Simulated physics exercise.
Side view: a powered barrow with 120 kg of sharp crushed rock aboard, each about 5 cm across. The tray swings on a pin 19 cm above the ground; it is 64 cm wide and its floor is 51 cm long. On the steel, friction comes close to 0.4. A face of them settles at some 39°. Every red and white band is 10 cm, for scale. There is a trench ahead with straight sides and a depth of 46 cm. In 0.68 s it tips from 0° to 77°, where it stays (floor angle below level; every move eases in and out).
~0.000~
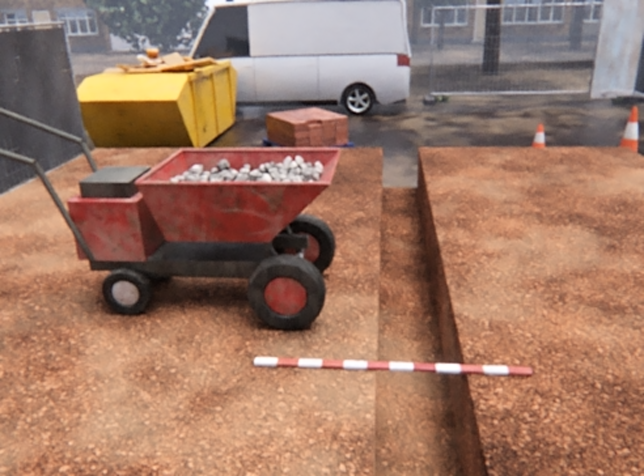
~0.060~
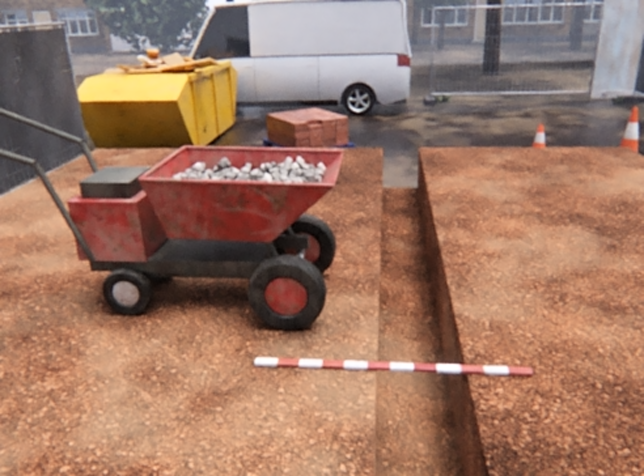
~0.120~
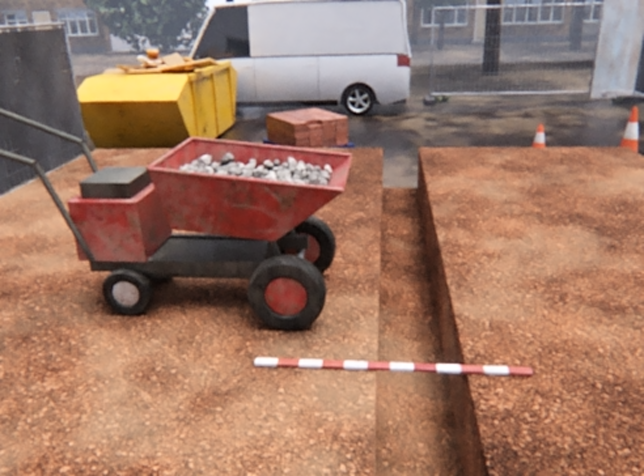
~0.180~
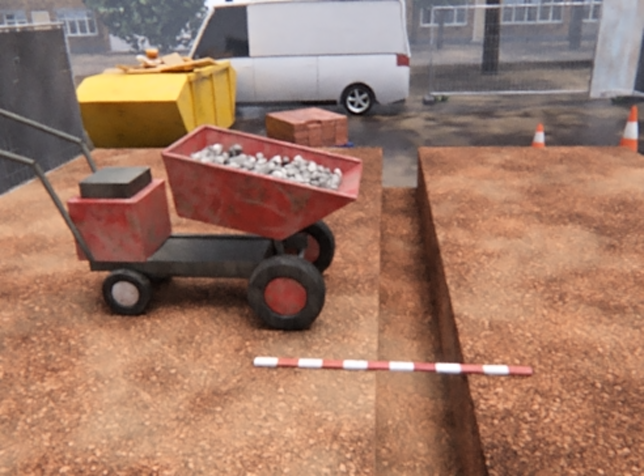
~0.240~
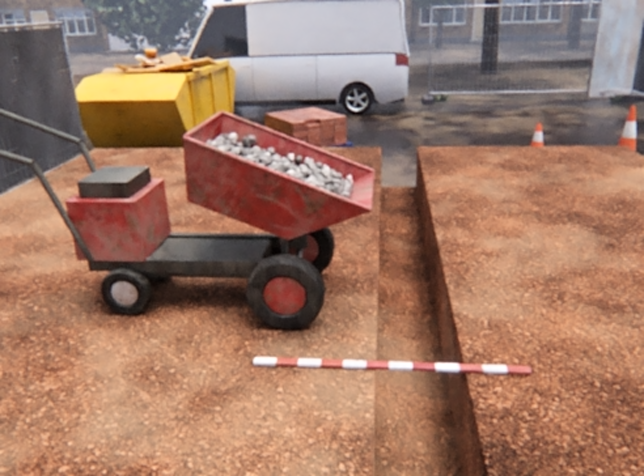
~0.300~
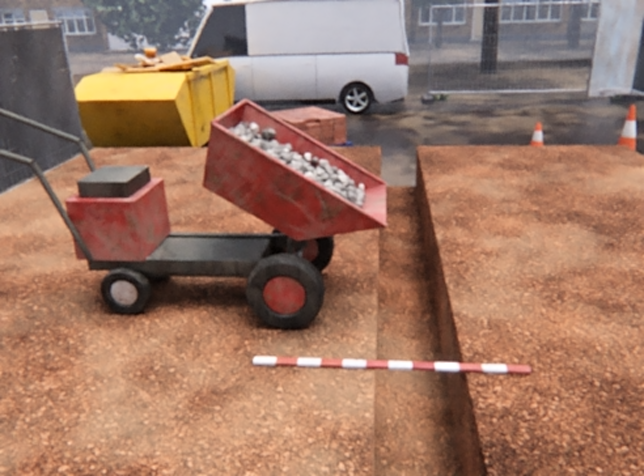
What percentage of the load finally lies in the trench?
About 66 per cent.
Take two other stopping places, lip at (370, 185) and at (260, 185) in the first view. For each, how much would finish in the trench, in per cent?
I'd say some 5 per cent and some 80 per cent.
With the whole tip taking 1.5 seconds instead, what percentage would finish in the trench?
Around 85 per cent would end in the trench.
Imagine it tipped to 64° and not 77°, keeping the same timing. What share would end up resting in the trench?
In that case some 60 per cent.
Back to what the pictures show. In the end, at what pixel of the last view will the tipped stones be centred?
The tipped stones centre close to (436, 357).
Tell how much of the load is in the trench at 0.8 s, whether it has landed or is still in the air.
About 30%.
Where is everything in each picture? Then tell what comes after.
In the first picture, lip at (329, 184), floor tilted 0°, highest stones at (288, 168).
In the second picture, lip at (333, 186), floor tilted 2°, highest stones at (266, 167); the stones move at 0.4 m/s on average.
In the third picture, the tray is at 6°, its lip at (343, 191); the top of the load is at (223, 163); the stones move at 0.8 m/s on average.
In the fourth picture, lip at (356, 199), floor tilted 13°, highest stones at (212, 153); the stones move at 1.2 m/s on average.
In the fifth picture, the tray is at 22°, its lip at (371, 210); the top of the load is at (223, 141); the stones move at 1.4 m/s on average.
In the sixth picture, the tray is at 32°, its lip at (386, 226); the top of the load is at (243, 130); the stones move at 1.5 m/s on average.
After 0.5 s the floor is at 65°; 100 % in the tray; the foremost stones are at (405, 263).
After 0.8 s the floor is at 77°; 57 % in the tray, 32 % in the trench, 11 % past the trench; the foremost stones are at (477, 301).
After 1.1 s the floor is at 77°; 3 % in the tray, 62 % in the trench, 35 % past the trench; the foremost stones are at (620, 307).
After 3.1 s the floor is at 77°; 0 % in the tray, 66 % in the trench, 34 % past the trench; the foremost stones are past the picture's edge.
